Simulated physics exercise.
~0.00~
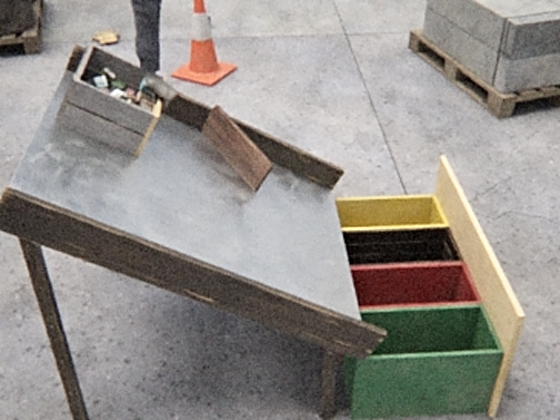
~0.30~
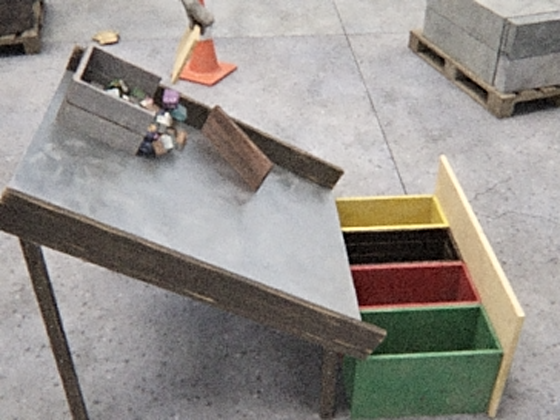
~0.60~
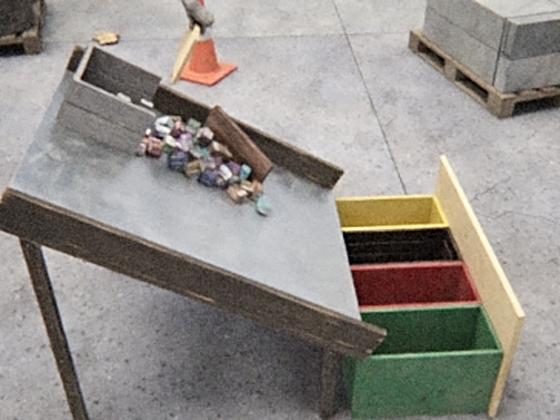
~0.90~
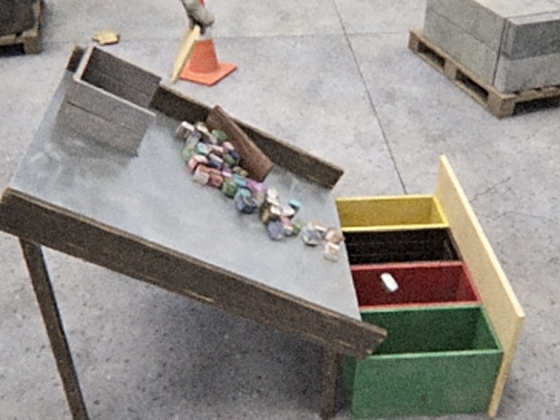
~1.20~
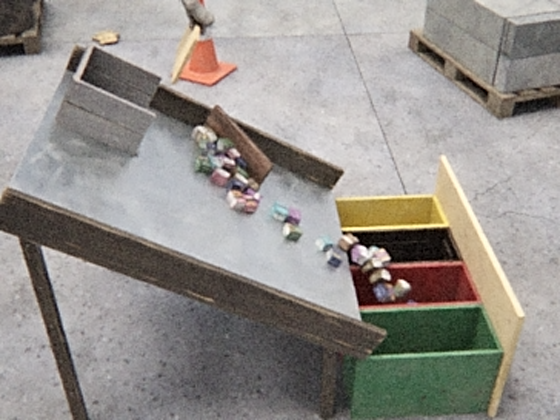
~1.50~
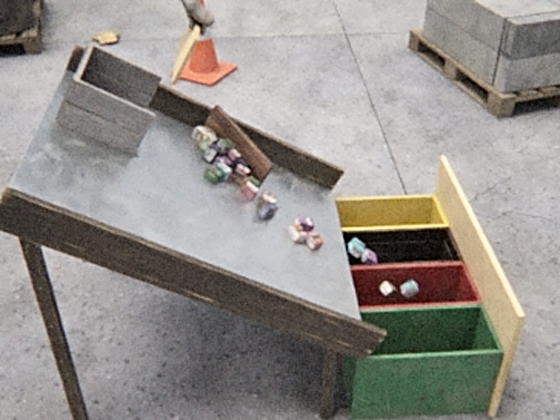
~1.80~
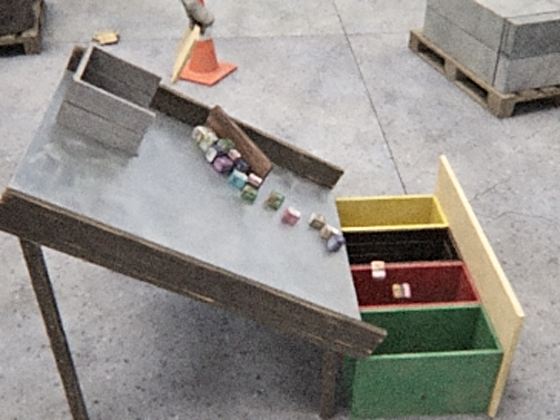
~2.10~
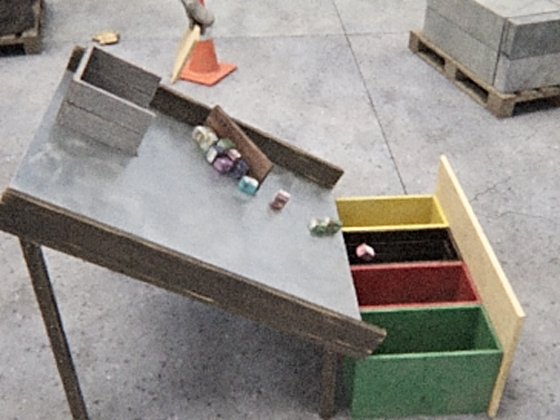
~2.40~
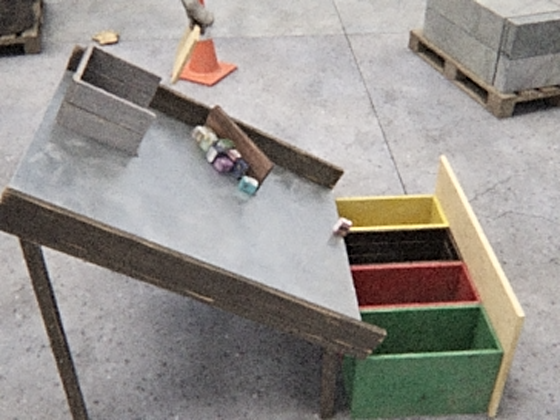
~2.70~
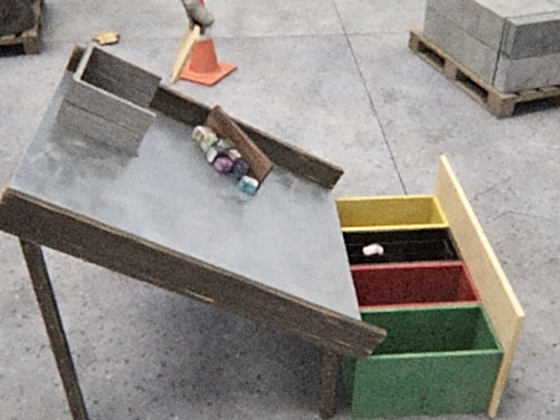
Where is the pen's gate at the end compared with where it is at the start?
At the start the gate is at the lower, open side of the grey pen, holding the cartons in. At the end it is up and to the right, held clear of the pen in front of the orange cone.
